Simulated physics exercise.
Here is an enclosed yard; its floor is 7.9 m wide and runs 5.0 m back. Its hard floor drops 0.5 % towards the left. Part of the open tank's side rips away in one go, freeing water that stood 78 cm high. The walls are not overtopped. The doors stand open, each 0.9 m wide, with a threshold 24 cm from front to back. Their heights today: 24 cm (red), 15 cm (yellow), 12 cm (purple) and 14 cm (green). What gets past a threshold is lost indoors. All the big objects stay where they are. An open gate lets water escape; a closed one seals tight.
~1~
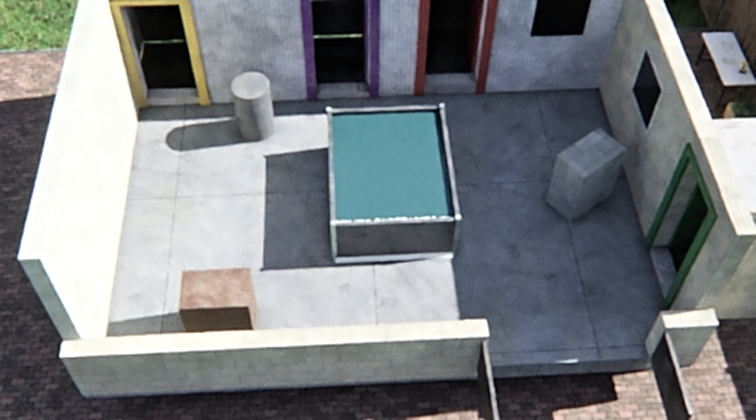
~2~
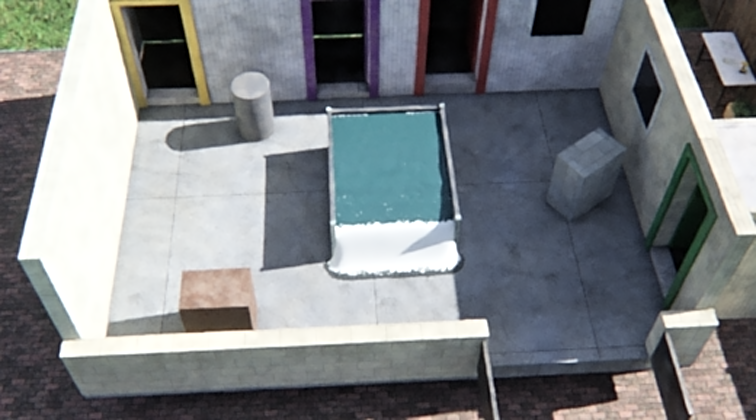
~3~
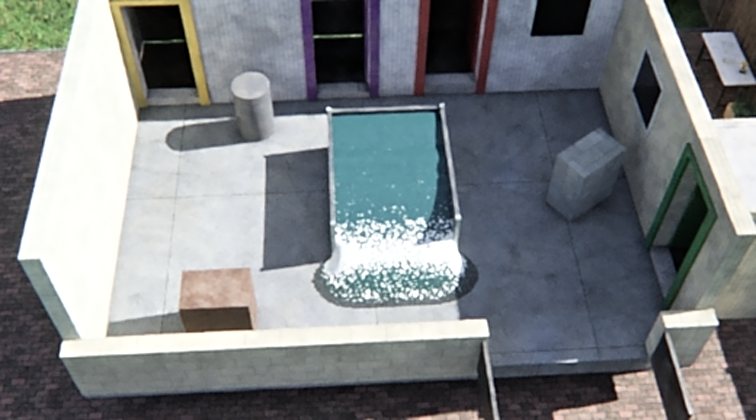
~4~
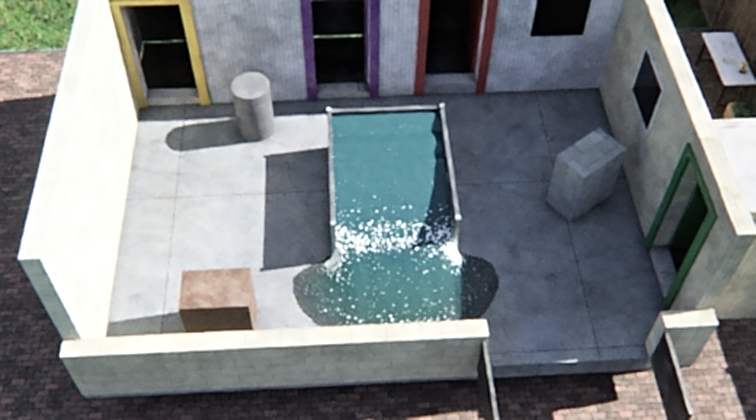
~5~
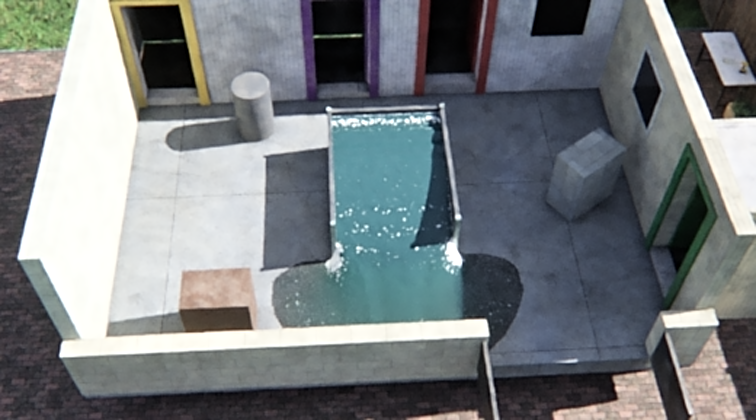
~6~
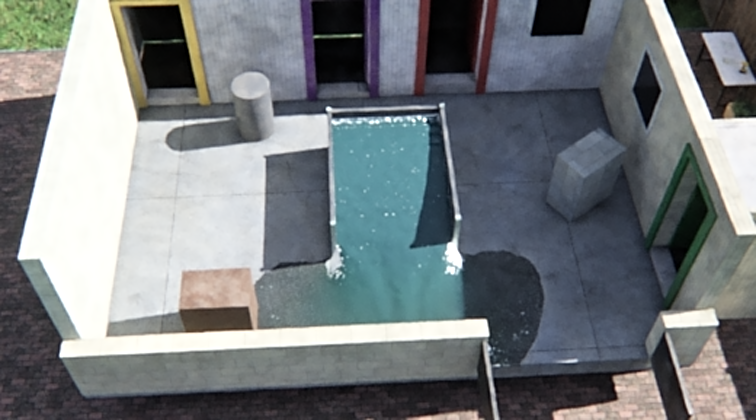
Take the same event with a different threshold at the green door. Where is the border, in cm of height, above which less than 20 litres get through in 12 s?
At least 13.5 cm or so.
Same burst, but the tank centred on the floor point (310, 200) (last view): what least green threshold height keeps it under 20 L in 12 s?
Then roughly 17 cm.
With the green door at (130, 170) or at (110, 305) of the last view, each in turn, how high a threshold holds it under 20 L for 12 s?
About 9.0 and 13.5 cm.
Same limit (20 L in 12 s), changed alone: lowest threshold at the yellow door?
Roughly 17 cm at yellow.
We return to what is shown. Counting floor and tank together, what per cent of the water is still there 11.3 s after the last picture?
Some 72 per cent remains.
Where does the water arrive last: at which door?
The red one.
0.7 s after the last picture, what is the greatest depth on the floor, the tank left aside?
Up to some 53 cm.
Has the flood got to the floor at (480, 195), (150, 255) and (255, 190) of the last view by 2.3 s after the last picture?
In that order: Still dry, flooded, under water.
Then, 0.7 s after the last picture water covers 20 % of the floor, deepest (53 cm) near (406, 342); it has not reached the green door.
Then, 2.3 s after the last picture water covers 60 % of the floor, deepest (36 cm) near (100, 370); 20 cm at the green door, 5 litres in over its 14 cm threshold.
Then, 11.3 s after the last picture water covers 95 % of the floor, deepest (12 cm) near (221, 364); 3 cm at the green door, 18 litres in over its 14 cm threshold.
At the green door as built, the water peaked near 20 cm, 2.1 s after the last picture.
With a threshold of 12.5 cm, 27 litres would have come in within the 12 s; with 16.5 cm, 7 litres. So under 20 litres takes about 13.5 cm.
